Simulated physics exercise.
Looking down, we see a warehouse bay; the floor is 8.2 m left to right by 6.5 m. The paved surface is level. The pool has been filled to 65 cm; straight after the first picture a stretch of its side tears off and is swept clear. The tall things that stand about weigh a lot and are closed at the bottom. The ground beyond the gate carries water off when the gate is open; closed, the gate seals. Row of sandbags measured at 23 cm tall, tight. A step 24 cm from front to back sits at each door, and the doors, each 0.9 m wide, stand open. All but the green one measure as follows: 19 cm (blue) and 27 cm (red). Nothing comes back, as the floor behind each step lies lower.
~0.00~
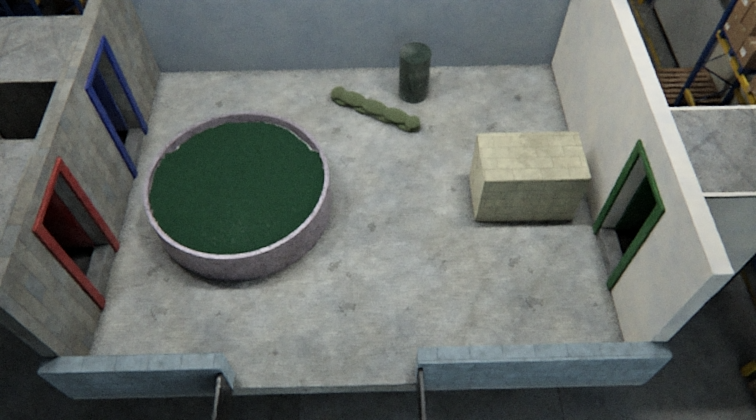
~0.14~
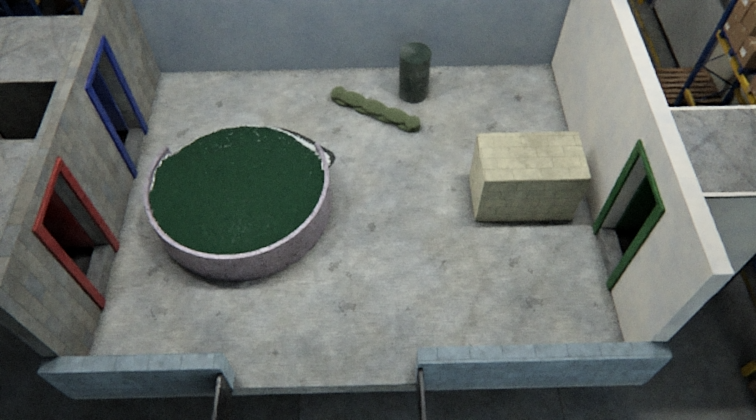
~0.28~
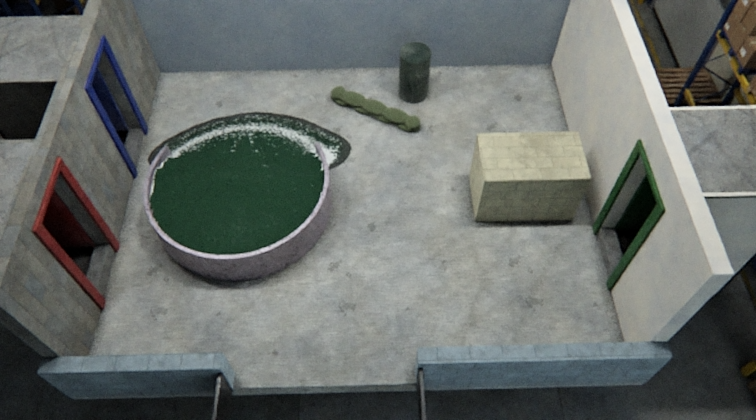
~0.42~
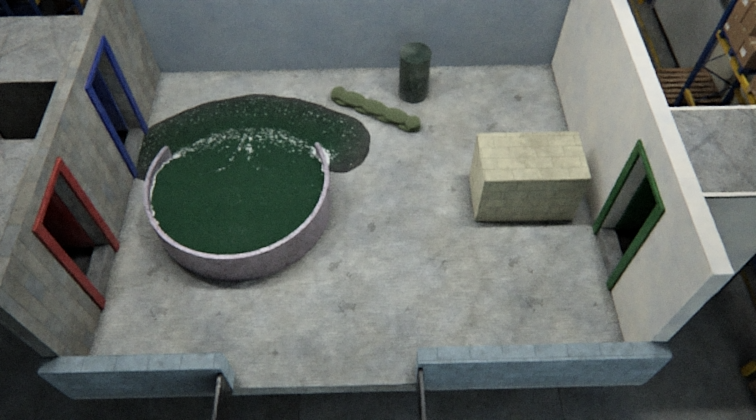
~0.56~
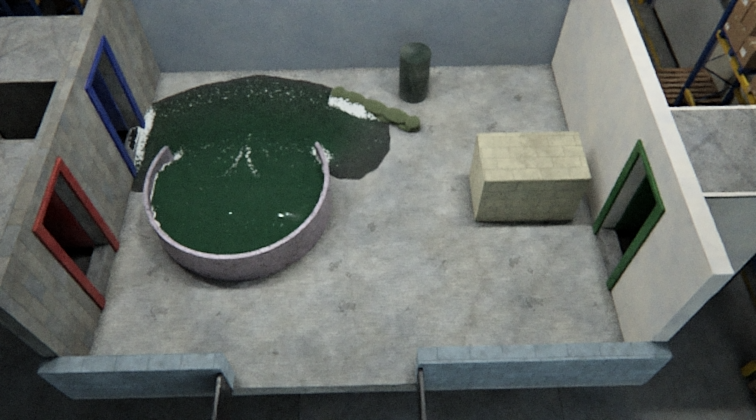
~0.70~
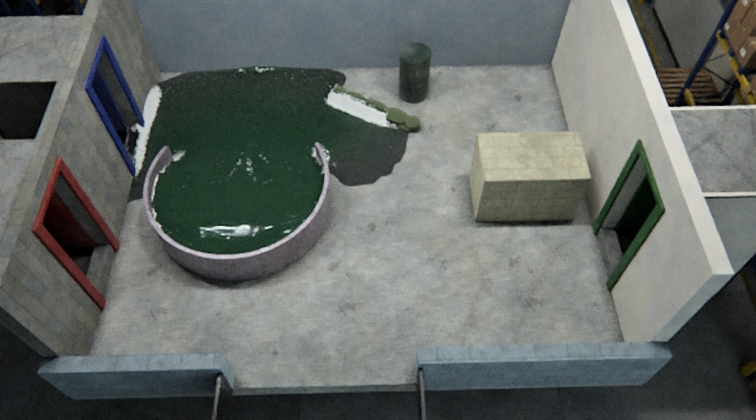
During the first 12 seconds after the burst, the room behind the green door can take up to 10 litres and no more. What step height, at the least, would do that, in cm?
Roughly 7.5 cm at minimum.
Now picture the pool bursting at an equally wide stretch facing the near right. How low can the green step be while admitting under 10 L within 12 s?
It needs to be about 22 cm high.
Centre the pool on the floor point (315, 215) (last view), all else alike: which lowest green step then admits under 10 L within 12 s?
At least roughly 10.0 cm high.
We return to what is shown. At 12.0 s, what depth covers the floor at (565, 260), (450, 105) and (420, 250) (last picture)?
Close to 8, 9 and 9 cm deep.
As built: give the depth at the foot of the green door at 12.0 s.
Lab note: Depth approx. 10.0 cm.
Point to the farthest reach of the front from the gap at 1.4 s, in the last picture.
At about (463, 138).
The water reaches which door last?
Door: Green.
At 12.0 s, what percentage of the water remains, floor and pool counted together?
Roughly 94 %.
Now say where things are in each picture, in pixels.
The pool at (238, 182) is whole and still, 65 cm deep; the green door at (622, 226) is dry, in the first frame.
The gap is on the far side, the front 0.3 m out at a hidden place; the back of the pool holds 65 cm, in the second frame.
The gap is on the far side, the front 0.7 m out at (341, 141); the back of the pool holds 65 cm, in the third frame.
Water pours out on the far side and has run 1.2 m, to (357, 124); about 8 cm deep outside, 65 cm at the back, in the fourth frame.
The front is at (153, 106), 1.7 m from the gap on the far side; 7.9 m2 of floor is wet, 65 cm left at the back, in the fifth frame.
The gap is on the far side, the front 2.2 m out at (158, 85); the back of the pool holds 64 cm; 4.1 m in a straight line remain to the green door at (622, 226), in the sixth frame.
After 1.4 s water covers 30 % of the floor, deepest (50 cm) near (159, 79); it has not reached the green door.
After 3.0 s water covers 50 % of the floor, deepest (36 cm) near (193, 84); it has not reached the green door.
After 12.0 s water covers 95 % of the floor, deepest (14 cm) near (394, 86); 10 cm at the green door, 0 litres in over its 24 cm step.
At the green door as built, the water arrived by 5.3 s and peaked near 12 cm at 11.4 s.
Run again over the same 12 s with other heights there, 17 litres in over 6.5 cm, 4 litres over 9 cm. The limit of 10 litres is kept from about 7.5 cm up.
